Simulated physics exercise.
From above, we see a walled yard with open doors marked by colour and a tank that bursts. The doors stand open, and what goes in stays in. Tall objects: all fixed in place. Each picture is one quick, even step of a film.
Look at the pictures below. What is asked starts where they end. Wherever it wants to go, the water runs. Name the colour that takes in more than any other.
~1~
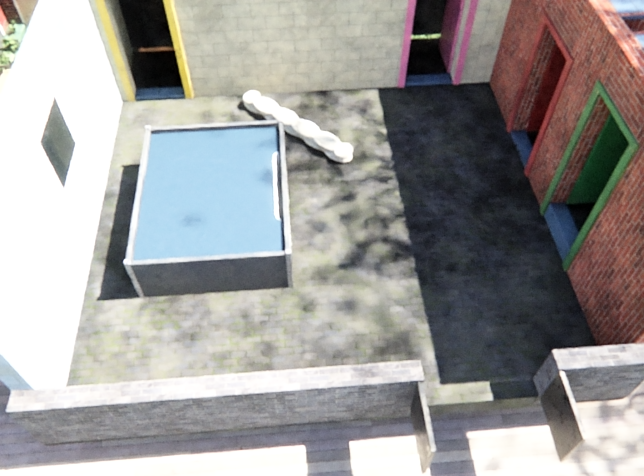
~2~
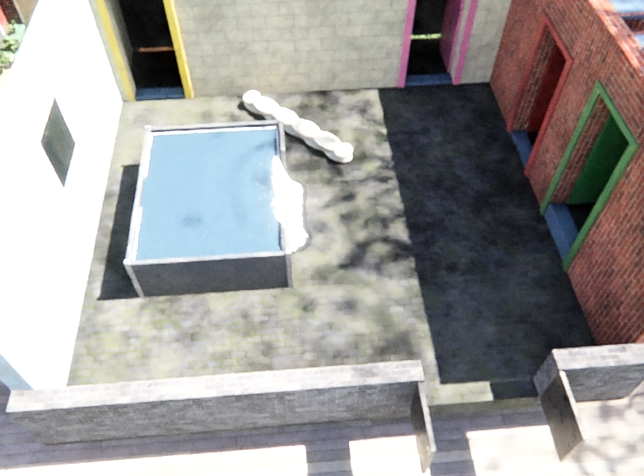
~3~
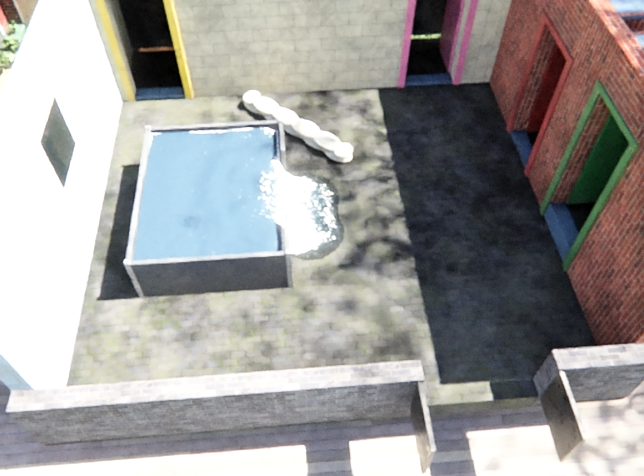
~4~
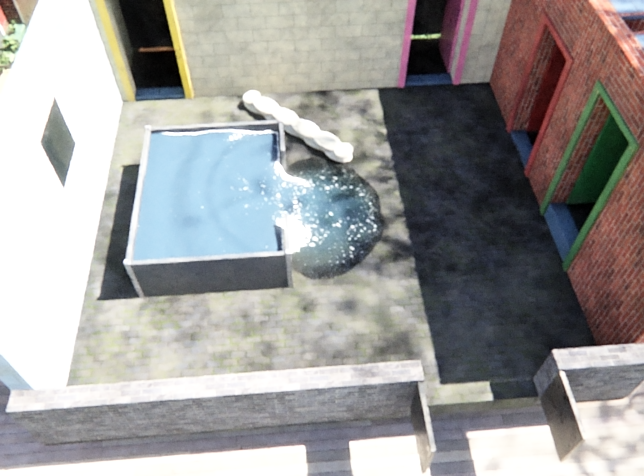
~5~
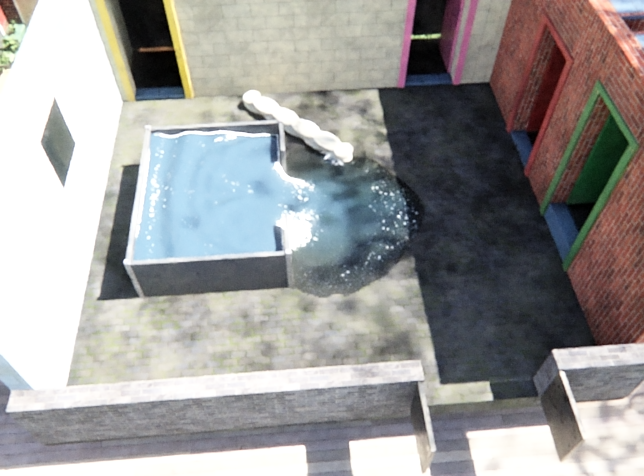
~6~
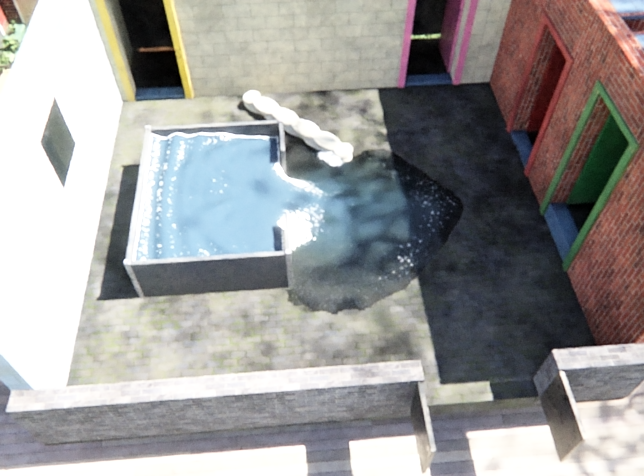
Red.
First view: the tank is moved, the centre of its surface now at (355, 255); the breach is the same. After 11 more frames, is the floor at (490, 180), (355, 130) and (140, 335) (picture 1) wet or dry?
In the order given: Wetted, not reached and not reached.
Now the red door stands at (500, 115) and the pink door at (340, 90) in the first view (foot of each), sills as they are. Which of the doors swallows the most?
The red-painted one takes in the most.
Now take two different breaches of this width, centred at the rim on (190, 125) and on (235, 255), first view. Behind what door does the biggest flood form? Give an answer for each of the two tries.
First case the one in yellow, second case the one in yellow.
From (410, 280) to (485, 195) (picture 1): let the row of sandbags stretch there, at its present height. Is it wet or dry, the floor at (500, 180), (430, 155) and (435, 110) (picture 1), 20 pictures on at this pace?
Taking the three spots in the order given, they'd be soaked, soaked and soaked.
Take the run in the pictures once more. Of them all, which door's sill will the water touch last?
That'd be the yellow-painted one, I reckon.
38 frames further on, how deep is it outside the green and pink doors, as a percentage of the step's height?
Near 40 per cent and 180 per cent, respectively.
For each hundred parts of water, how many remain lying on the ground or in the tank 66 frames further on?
Roughly 74 percent.
A moment on, water covers 35 % of the floor; yellow door not reached, red door a trickle in, green door wet at the sill, nothing in, pink door not reached.
Next, water covers 50 % of the floor; yellow door not reached, red door some in, green door wet at the sill, nothing in, pink door not reached.
Then, water covers 50 % of the floor; yellow door not reached, red door a lot in, green door wet at the sill, nothing in, pink door a trickle in.
Later, water covers 75 % of the floor; yellow door wet at the sill, nothing in, red door a lot in, green door wet at the sill, nothing in, pink door some in.
In the end, water covers 90 % of the floor; yellow door wet at the sill, nothing in, red door a lot in, green door wet at the sill, nothing in, pink door some in; the red door has let in the most.
